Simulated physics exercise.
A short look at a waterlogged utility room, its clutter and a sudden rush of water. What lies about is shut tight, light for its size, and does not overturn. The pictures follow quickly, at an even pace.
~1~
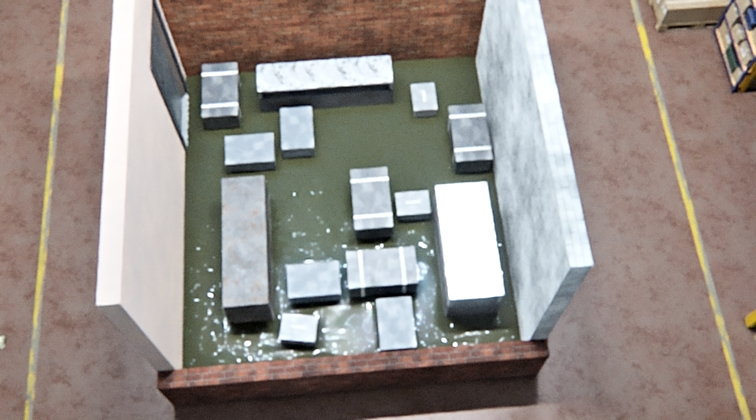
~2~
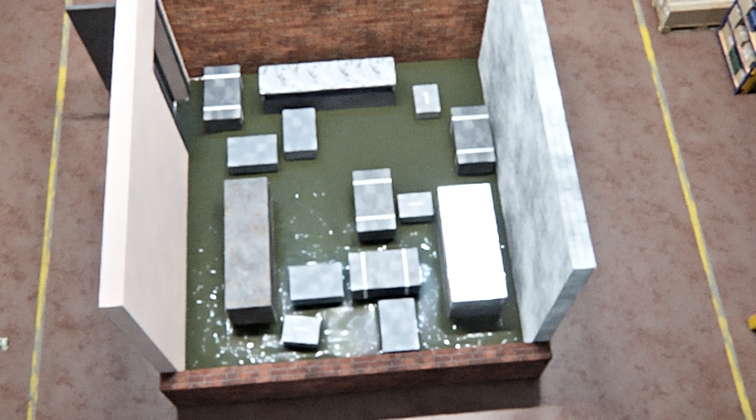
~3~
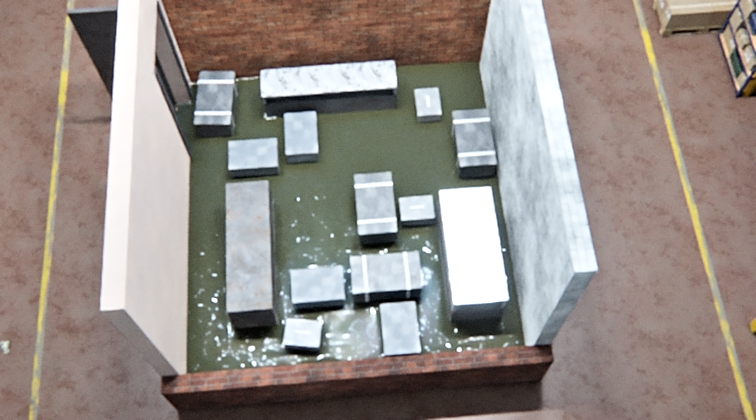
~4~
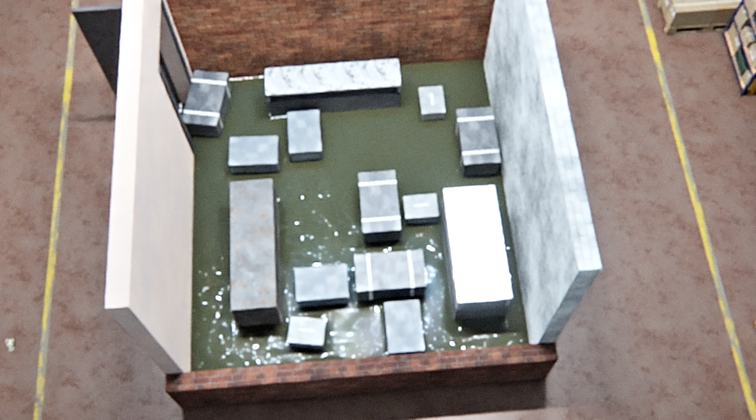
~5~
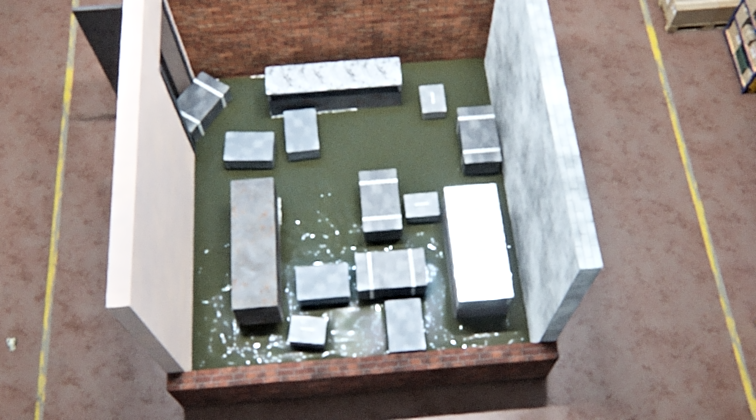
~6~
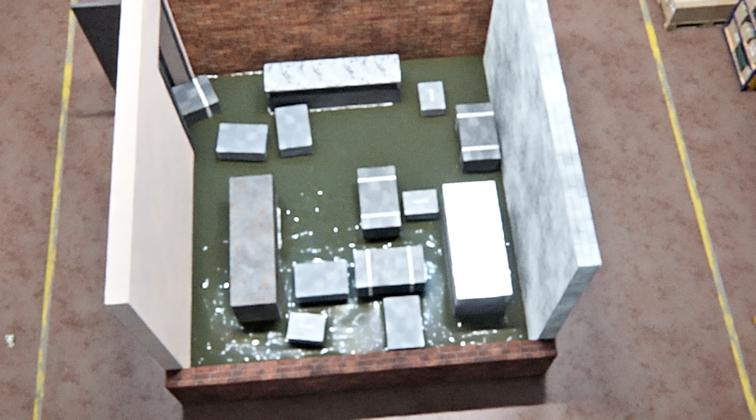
The clip opens on a walled room with a flooded floor, grey crates and blocks scattered across murky green water. A dark panel swings out beyond the left wall, then the strapped crate beside the opening slides left, tilts and moves partly out of view. Nearby blocks shift slightly left, while most others barely move.
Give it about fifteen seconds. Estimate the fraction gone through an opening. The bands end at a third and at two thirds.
It is under a third.
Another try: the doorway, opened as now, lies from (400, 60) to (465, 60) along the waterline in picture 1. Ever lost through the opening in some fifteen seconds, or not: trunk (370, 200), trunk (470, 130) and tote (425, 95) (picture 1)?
As listed: Through, yes, through.
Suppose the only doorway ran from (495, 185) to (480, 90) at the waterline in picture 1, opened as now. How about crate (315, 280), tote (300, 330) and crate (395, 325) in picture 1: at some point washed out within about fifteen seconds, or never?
As listed: Left behind, kept in, stays.
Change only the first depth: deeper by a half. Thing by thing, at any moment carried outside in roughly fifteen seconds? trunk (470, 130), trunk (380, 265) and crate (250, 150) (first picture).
In turn: No, inside, through.
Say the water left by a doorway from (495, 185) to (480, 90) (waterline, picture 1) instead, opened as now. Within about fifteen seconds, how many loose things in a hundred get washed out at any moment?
Close to 50 %.
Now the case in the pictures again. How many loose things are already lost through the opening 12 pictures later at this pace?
The number is 2.
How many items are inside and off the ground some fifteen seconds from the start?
That makes 8.
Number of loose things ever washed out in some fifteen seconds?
It comes to 3.
A moment on, 0 of 11 are out; 11 afloat.
Next, 2 of 11 are out; 9 afloat.
Later, 3 of 11 are out; 8 afloat.
In the end, 3 of 11 are out; 8 afloat.
